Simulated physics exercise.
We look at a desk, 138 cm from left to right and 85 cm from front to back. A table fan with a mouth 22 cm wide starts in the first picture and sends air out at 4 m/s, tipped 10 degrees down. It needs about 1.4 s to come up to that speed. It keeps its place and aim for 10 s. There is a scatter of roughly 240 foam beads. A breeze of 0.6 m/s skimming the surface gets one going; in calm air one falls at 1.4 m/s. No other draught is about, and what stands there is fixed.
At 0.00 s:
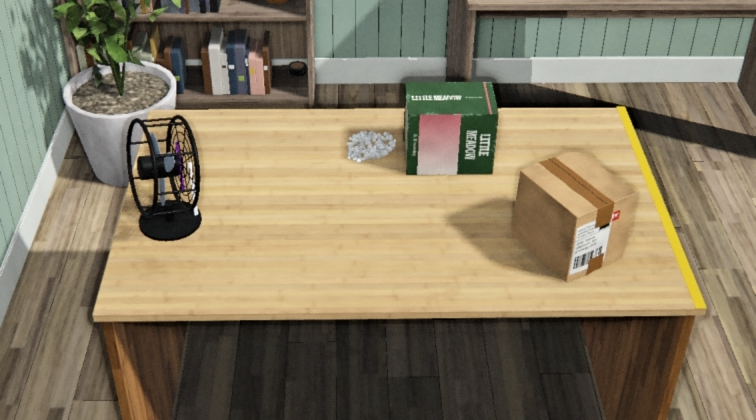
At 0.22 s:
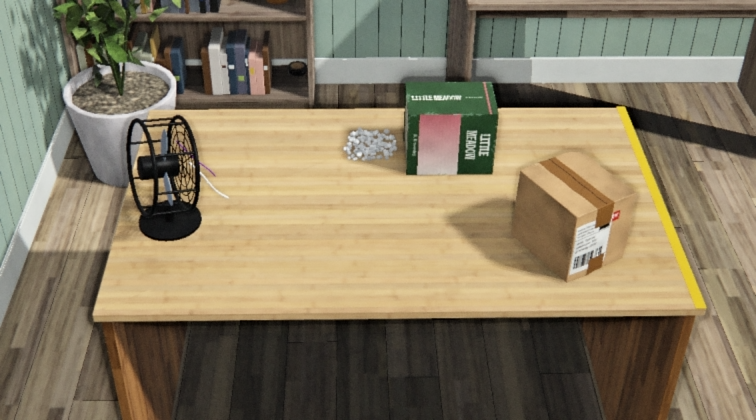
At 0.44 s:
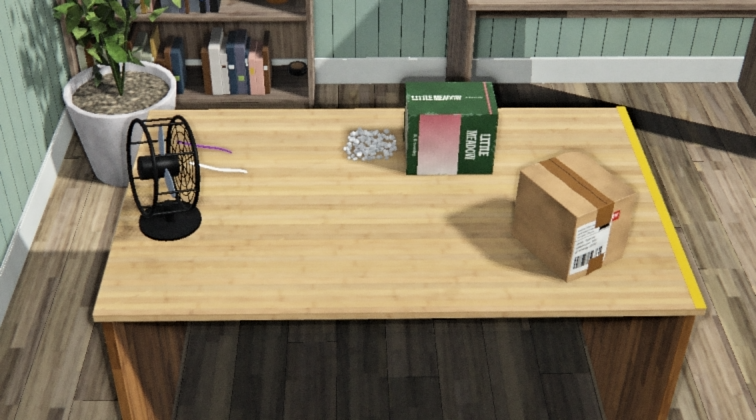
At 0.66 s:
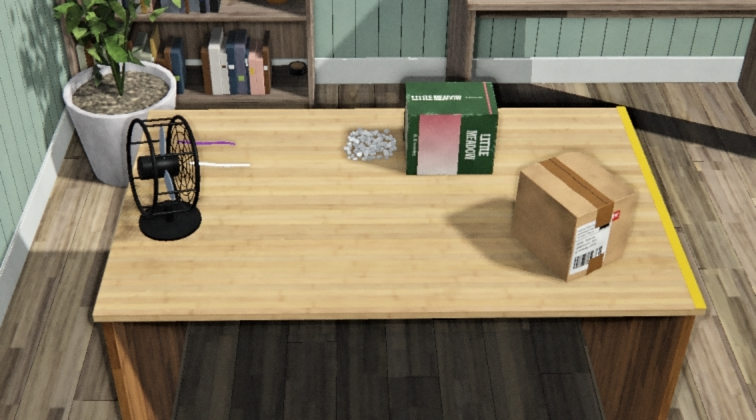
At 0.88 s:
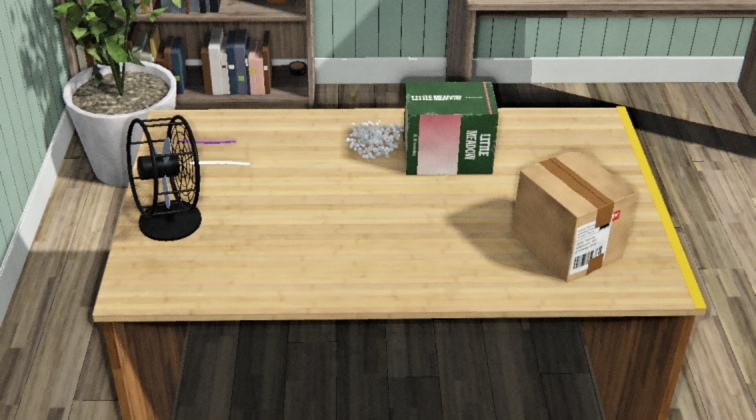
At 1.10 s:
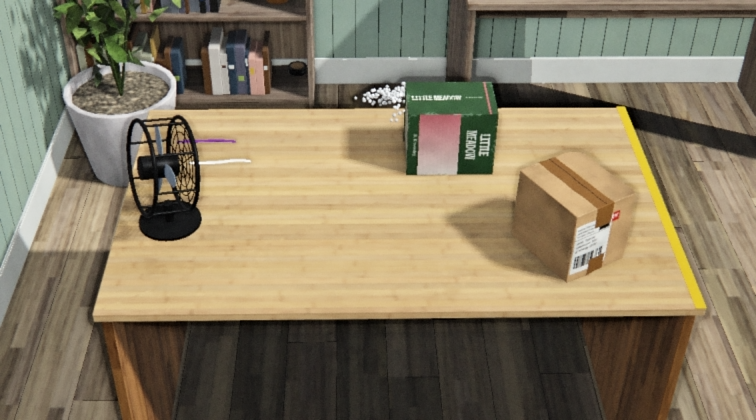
At the start, a black table fan, a patch of small white beads, a green box and a cardboard box sit on a wooden desk. Purple and white ribbons stream out from the fan toward the right, and then the beads shift and slide away together to the desk's back edge.
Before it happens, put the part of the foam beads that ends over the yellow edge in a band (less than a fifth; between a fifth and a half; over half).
The share over the yellow edge is not even a fifth.
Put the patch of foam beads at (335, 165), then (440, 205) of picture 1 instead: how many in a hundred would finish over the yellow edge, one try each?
In turn about 10 %, 60 %.
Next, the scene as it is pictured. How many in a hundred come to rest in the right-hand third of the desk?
Near 0 %.
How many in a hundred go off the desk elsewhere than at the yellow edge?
Near 100 %.
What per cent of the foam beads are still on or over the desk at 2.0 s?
Some 0 per cent.
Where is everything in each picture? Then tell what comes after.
In the first frame, the middle of the foam beads is near (369, 148), none has stirred yet and the mouth of the table fan is at (162, 166).
In the second frame, the middle of the foam beads is near (369, 145), none has stirred yet and the yellow edge is centred on (661, 195).
In the third frame, the middle of the foam beads is near (369, 145), none has stirred yet, the top of a book is at (451, 98) and the top of a box is at (578, 181).
In the fourth frame, the middle of the foam beads is near (369, 145) and none has stirred yet.
In the fifth frame, the middle of the foam beads is near (375, 140), the farthest in sight from the table fan is at (403, 127) and about 75 % have left their places.
In the sixth frame, the middle of the foam beads is near (402, 94), the farthest in sight from the table fan is at (402, 89) and all have left their places.
After 2.0 s the count stands so, 0 % are over the yellow edge.
After 3.2 s the count stands so, 0 % are over the yellow edge.
After 5.5 s the count stands so, 0 % are over the yellow edge.
After 10.0 s, at the end, 0 % are over the yellow edge.
